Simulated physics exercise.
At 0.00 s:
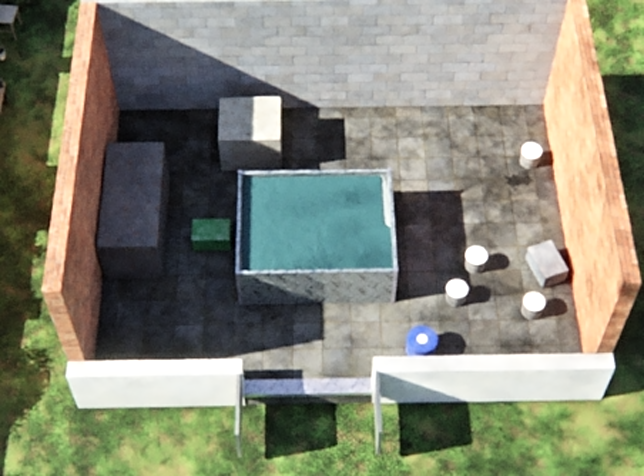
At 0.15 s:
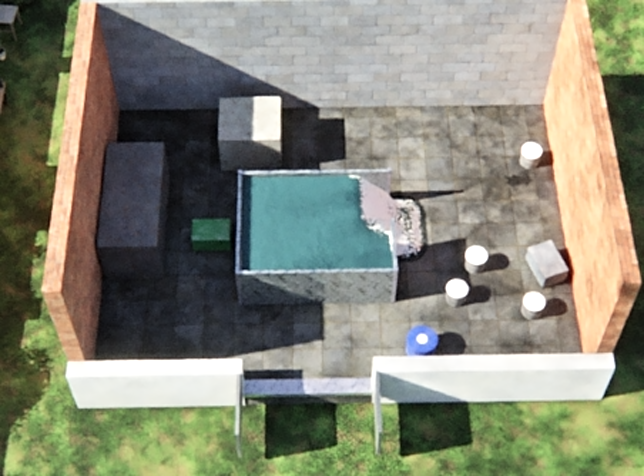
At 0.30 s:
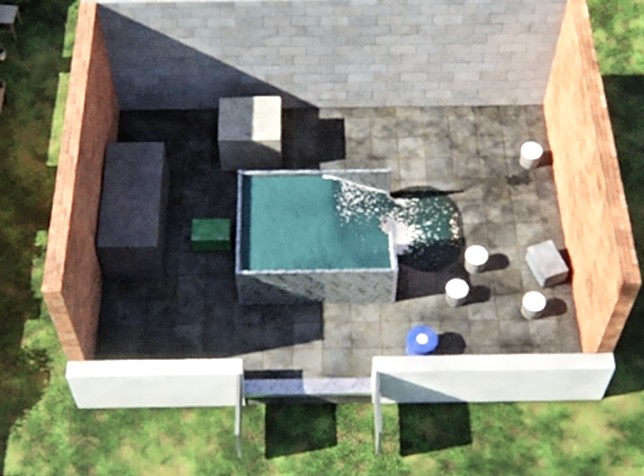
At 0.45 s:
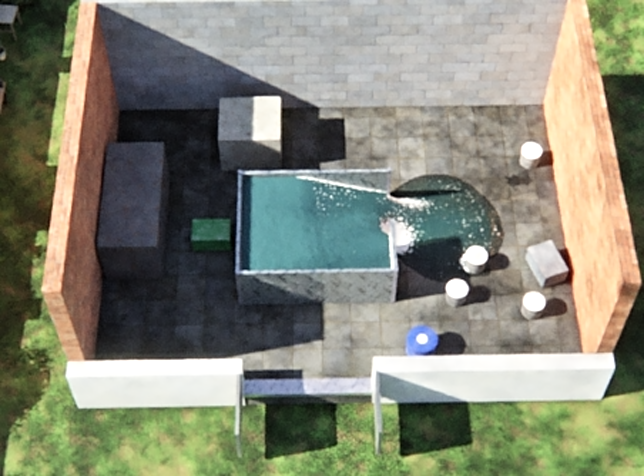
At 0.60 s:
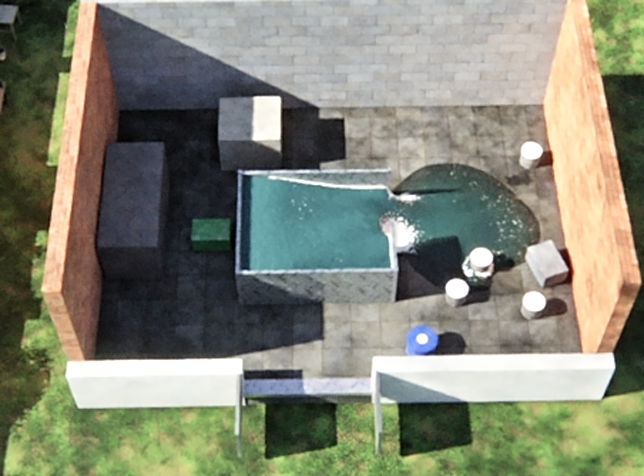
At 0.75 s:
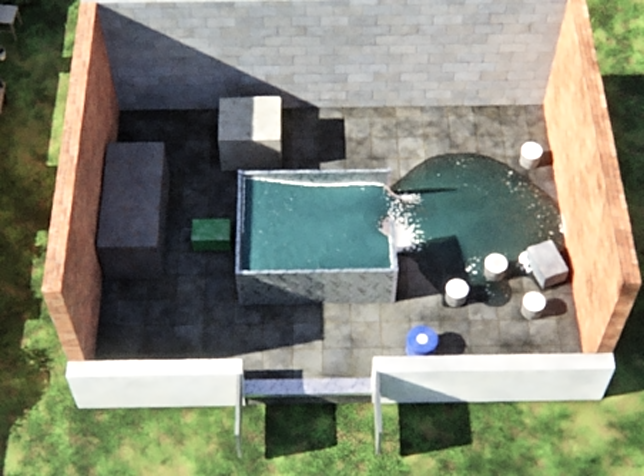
Water bursts from the tank's right side, spreads across the paving and shifts one white tub.
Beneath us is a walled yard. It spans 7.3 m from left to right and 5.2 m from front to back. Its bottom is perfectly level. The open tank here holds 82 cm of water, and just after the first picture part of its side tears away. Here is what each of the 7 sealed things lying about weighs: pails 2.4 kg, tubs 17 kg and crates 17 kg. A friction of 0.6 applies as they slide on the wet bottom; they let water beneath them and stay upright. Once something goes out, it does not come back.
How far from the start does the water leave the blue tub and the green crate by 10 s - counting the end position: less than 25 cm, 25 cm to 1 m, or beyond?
Blue tub winds up a long way off; green crate hardly budges.
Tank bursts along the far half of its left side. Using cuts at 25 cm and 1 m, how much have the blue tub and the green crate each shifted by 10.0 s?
With that failure, the blue tub keeps its spot, and the green crate covers a big distance.
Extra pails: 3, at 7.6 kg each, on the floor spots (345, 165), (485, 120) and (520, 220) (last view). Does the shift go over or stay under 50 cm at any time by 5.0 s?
First inside the limit, then outside the limit, then outside the limit.
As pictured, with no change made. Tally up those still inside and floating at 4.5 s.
3 of them.
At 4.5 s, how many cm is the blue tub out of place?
Shift by then: About 80 cm.
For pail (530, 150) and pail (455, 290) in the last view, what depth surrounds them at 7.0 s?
First roughly 10 cm, second roughly 4 cm.
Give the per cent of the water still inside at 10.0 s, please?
92 % or so.
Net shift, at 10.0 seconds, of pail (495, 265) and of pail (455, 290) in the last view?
Lab note - net shifts in turn: 150 cm; 20 cm.
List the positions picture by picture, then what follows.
The first frame shows the blue tub at (422, 339), on the bottom; the green crate at (211, 229) rests on the ground; water covers 4.0 m2; 0 of 7 have shifted.
The second frame shows the blue tub at (422, 339), on the bottom; the green crate at (211, 229) rests on the ground; 4.6 m2 under water; 0 of 7 have shifted.
The third frame shows the blue tub at (422, 339), on the bottom; the green crate at (211, 229) rests on the ground; water covers 5.6 m2; 0 of 7 have shifted.
The fourth frame shows the blue tub at (422, 339) rests on the ground; the green crate at (211, 229), on the bottom; water covers 6.8 m2; 0 of 7 have shifted.
The fifth frame shows the blue tub at (422, 339), on the bottom; the green crate at (211, 229) rests on the ground; 8.3 m2 under water; 1 of 7 have shifted.
The sixth frame shows the blue tub at (422, 339) rests on the ground; the green crate at (211, 229), on the bottom; water covers 9.8 m2; 1 of 7 have shifted.
After 2.0 s the blue tub is near (422, 339), 0.0 m from its start, aground; the green crate is near (211, 229), 0.0 m from its start, aground; 0 of 7 are out; 4 afloat.
After 4.5 s the blue tub is near (366, 324), 0.9 m from its start, aground; the green crate is near (211, 229), 0.0 m from its start, aground; 0 of 7 are out; 3 afloat.
After 7.0 s the blue tub is near (293, 329), 1.9 m from its start, aground; the green crate is near (211, 229), 0.0 m from its start, aground; 0 of 7 are out; 4 afloat.
After 10.0 s the blue tub is near (276, 333), 2.2 m from its start, aground; the green crate is near (211, 229), 0.0 m from its start, aground; 0 of 7 are out; 4 afloat.
